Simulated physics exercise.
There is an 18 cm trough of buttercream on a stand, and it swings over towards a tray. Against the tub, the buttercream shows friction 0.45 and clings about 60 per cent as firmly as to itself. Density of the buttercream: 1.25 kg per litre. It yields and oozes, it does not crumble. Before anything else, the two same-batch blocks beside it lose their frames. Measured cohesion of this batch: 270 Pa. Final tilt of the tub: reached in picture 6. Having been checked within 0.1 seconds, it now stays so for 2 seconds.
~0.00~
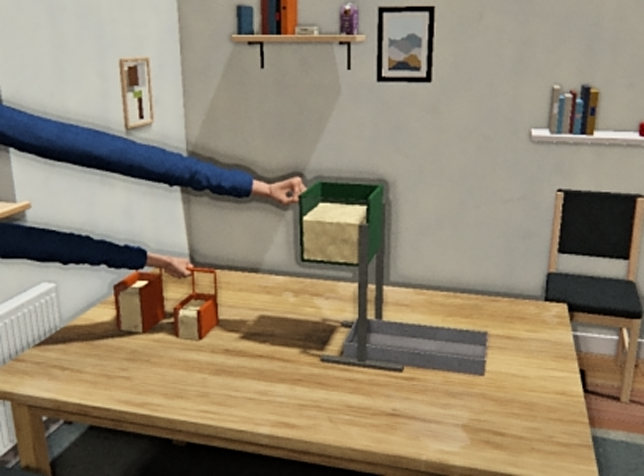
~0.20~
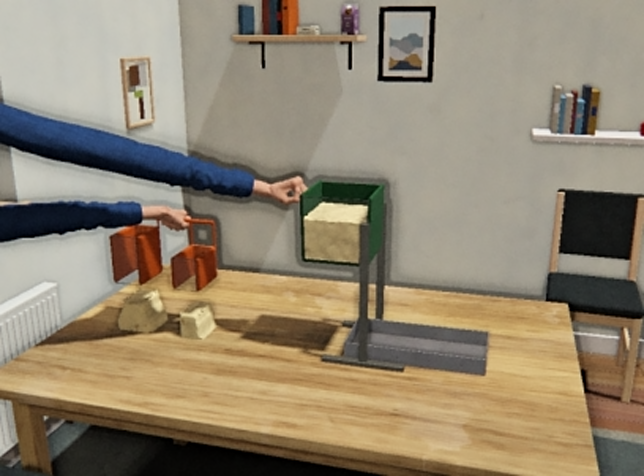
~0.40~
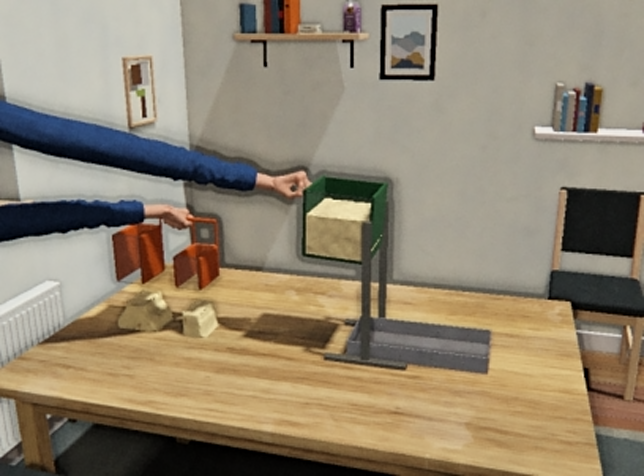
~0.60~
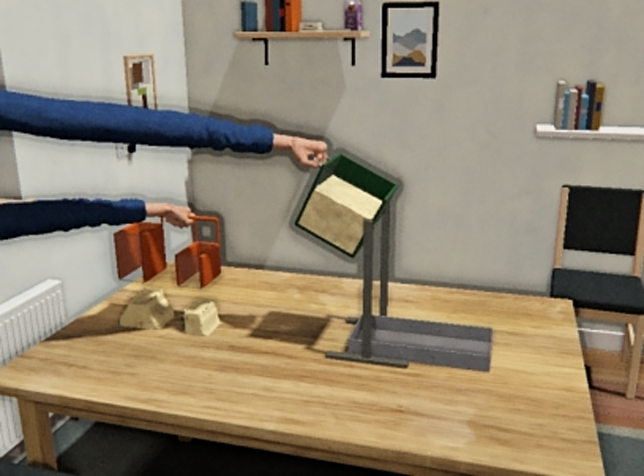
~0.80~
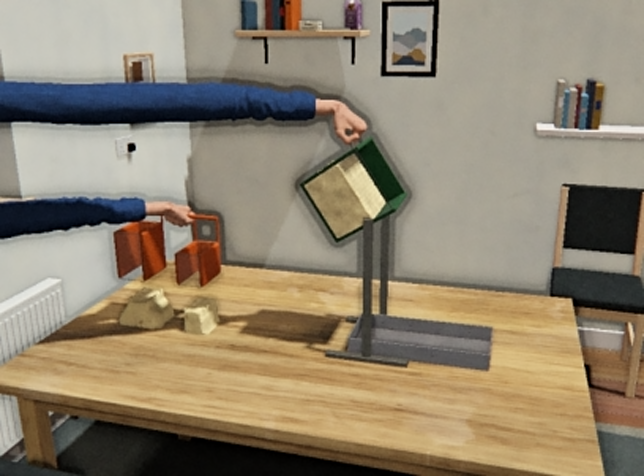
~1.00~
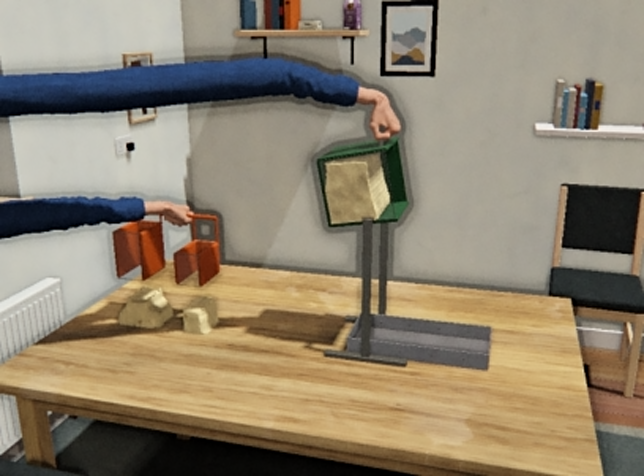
In a room with a wooden table, one hand holds the rim of a green tub of pale buttercream on a stand while another lifts two orange casings off two pale blocks, which slump a little. The upper hand then swings the tub steeply over to the right, the buttercream still inside.
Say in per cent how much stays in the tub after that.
Close to 83 percent stays in.
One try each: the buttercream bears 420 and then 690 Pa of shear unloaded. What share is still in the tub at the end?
It'd be some 100 percent the first time and some 100 percent the second.
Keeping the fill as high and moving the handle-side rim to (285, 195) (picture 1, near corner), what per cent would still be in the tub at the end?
Remaining in tub at end: Approx. 60 %.
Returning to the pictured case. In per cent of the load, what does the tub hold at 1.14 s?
Tub contents: Around 100 %.
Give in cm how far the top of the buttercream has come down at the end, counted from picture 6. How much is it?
The top ends up some 6 cm below its level in the last picture.
After 1.14 s, the tub is at 80 degrees and holds 100 %.
After 1.31 s, the tub is at 80 degrees and holds 91 %.
After 1.48 s, the tub is at 80 degrees and holds 84 %.
After 1.65 s, the tub is at 80 degrees and holds 83 %.
After 3.00 s, at the end, the tub is at 80 degrees and holds 83 %.
